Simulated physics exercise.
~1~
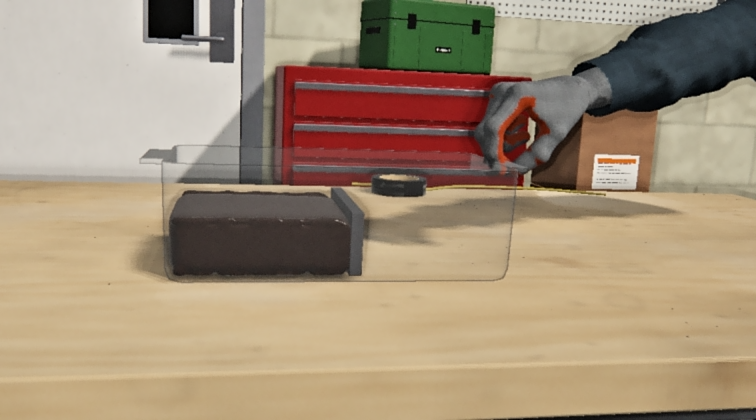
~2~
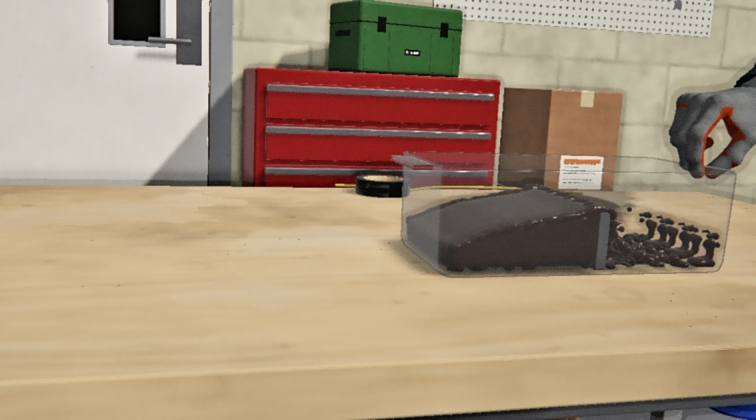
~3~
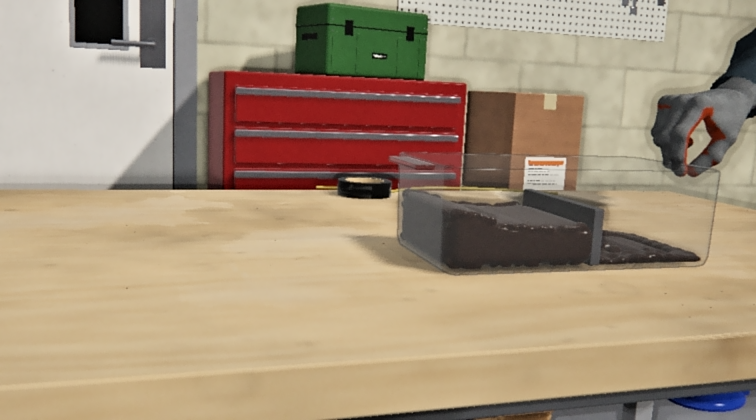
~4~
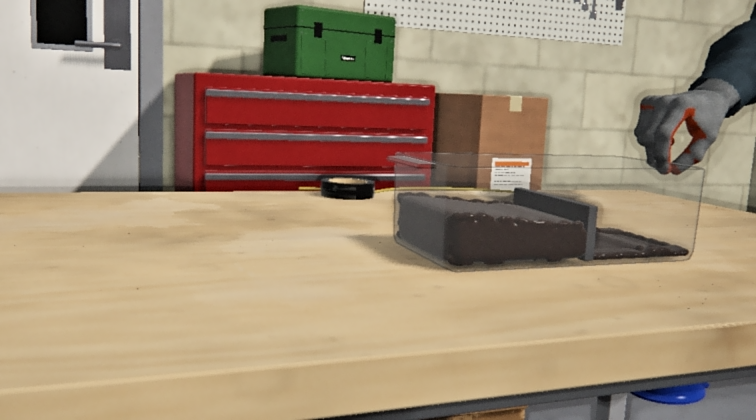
A clear oblong tub with dark coffee left of its fixed divider is pulled rightward across a wooden table by a gloved hand, and the coffee surges, some passing to the right side, where a shallow layer remains while most stays on the left.
